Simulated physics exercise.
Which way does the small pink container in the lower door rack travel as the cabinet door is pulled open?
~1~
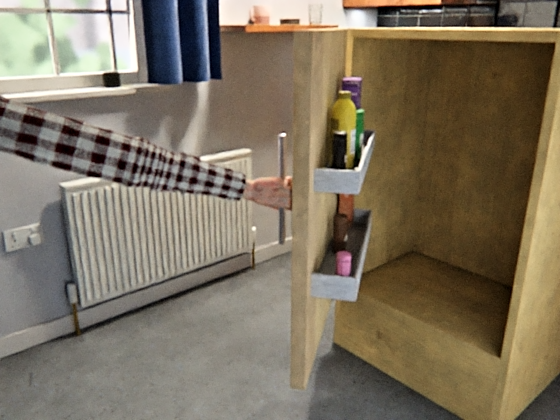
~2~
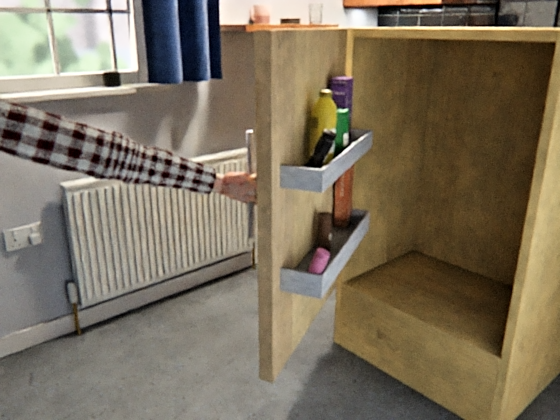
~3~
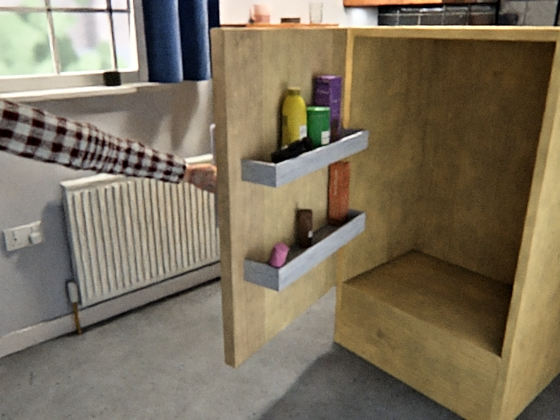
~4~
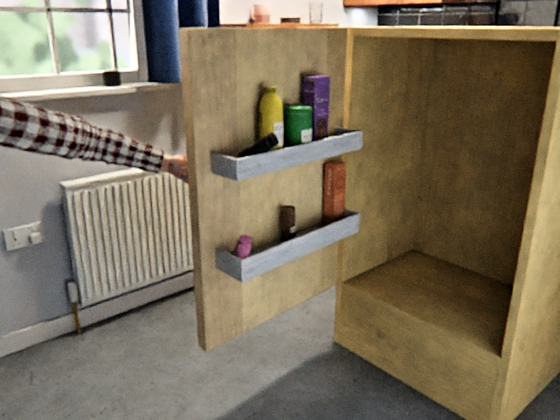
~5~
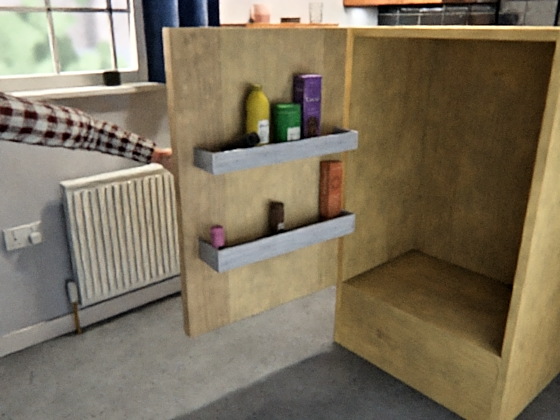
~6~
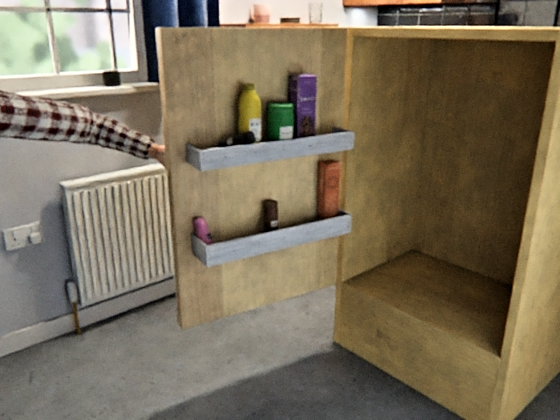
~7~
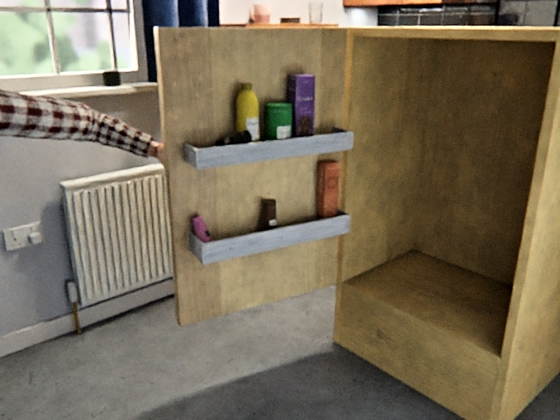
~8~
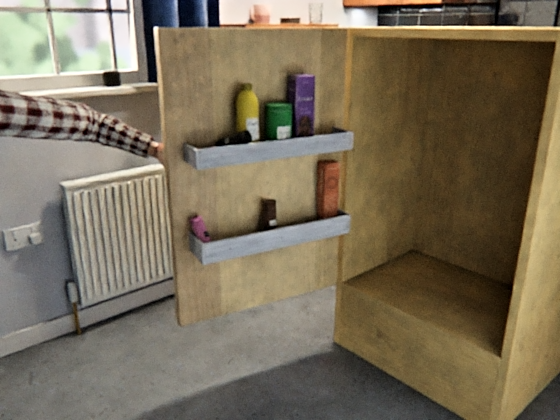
It moves to the left, carried along in the rack as the door swings open.
Room with a radiator, a hand swinging a wooden cabinet door wide, a black container toppling in the upper rack before everything settles.
